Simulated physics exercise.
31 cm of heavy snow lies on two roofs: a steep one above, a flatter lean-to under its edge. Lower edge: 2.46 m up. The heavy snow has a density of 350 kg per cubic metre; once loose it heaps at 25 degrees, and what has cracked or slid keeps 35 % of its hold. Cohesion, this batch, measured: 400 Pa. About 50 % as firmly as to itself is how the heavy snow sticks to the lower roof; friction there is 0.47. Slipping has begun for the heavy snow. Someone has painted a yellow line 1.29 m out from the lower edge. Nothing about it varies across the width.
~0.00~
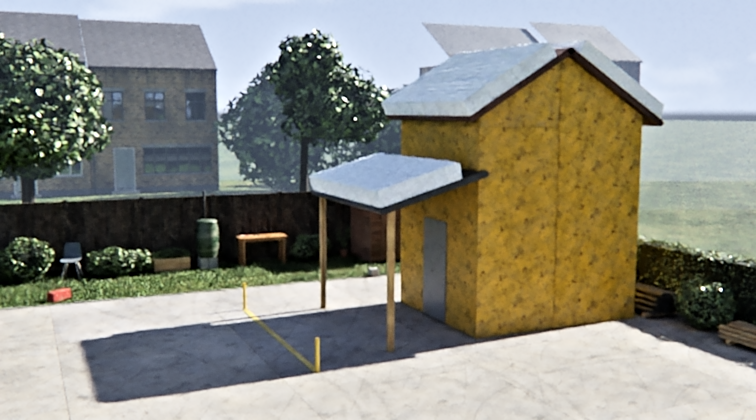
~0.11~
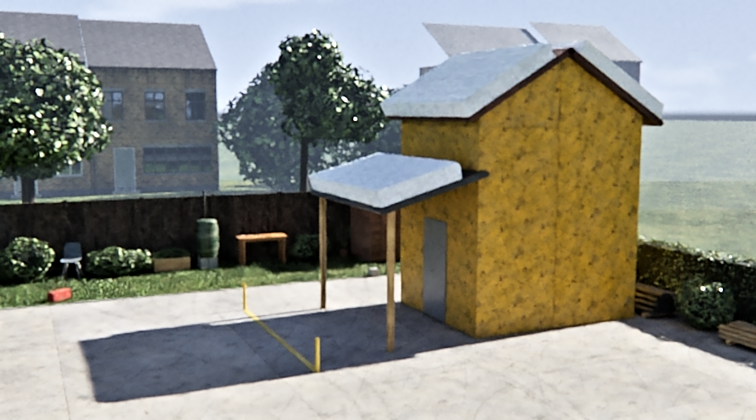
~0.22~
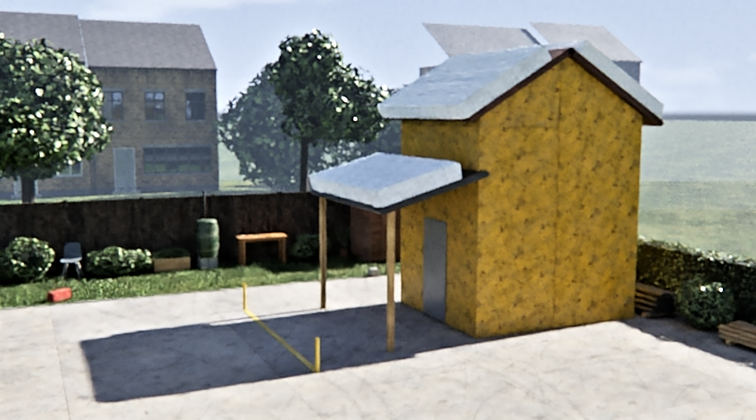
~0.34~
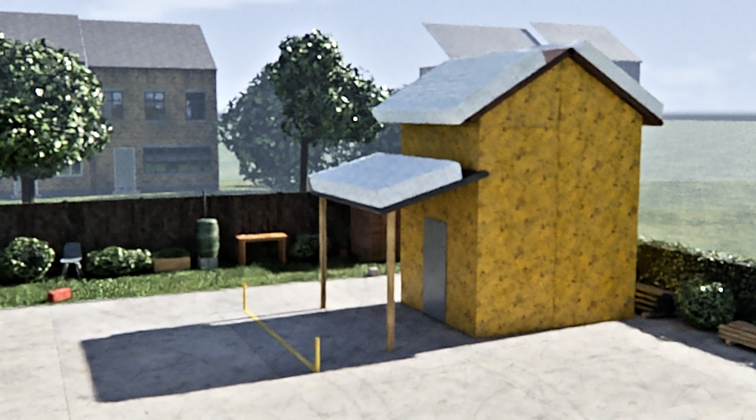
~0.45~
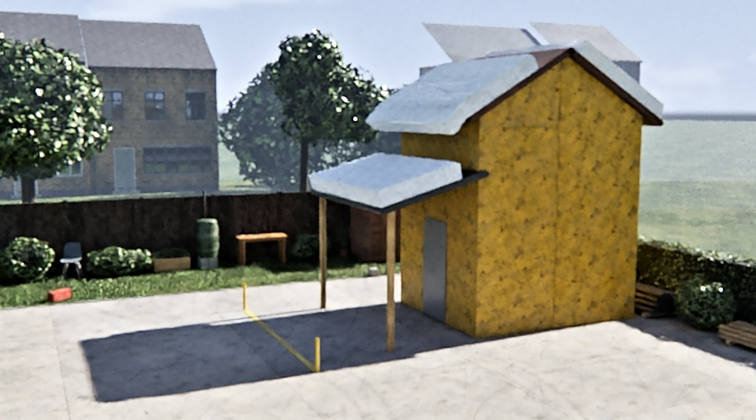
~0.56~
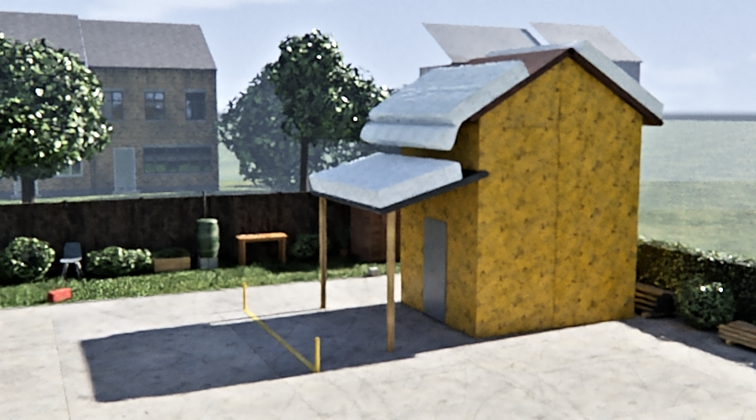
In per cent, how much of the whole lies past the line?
46 per cent.
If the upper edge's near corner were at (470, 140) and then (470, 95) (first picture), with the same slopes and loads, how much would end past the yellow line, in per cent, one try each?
In that order: 30 %, 50 %.
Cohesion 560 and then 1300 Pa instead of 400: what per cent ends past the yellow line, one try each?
Respectively 45 % and 18 %.
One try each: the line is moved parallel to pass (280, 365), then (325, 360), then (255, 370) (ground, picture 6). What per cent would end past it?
35 %, 55 %, 25 %.
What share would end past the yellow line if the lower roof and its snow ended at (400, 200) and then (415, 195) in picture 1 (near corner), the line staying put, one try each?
First 45 per cent, second 40 per cent.
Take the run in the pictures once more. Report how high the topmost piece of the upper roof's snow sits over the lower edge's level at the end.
It ends up some 0.8 m higher than the lower edge.
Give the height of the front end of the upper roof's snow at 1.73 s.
Height: Approx. 0.4 m.
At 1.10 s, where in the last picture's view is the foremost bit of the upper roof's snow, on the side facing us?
Near (370, 183), I'd say.
After 1.10 s, none is below the lower edge and 0 % is past the line.
After 1.73 s, 56 % is below the lower edge and 25 % is past the line.
After 2.37 s, 63 % is below the lower edge and 46 % is past the line.
After 3.00 s, 63 % is below the lower edge and 46 % is past the line.
After 3.10 s, 63 % is below the lower edge and 46 % is past the line.
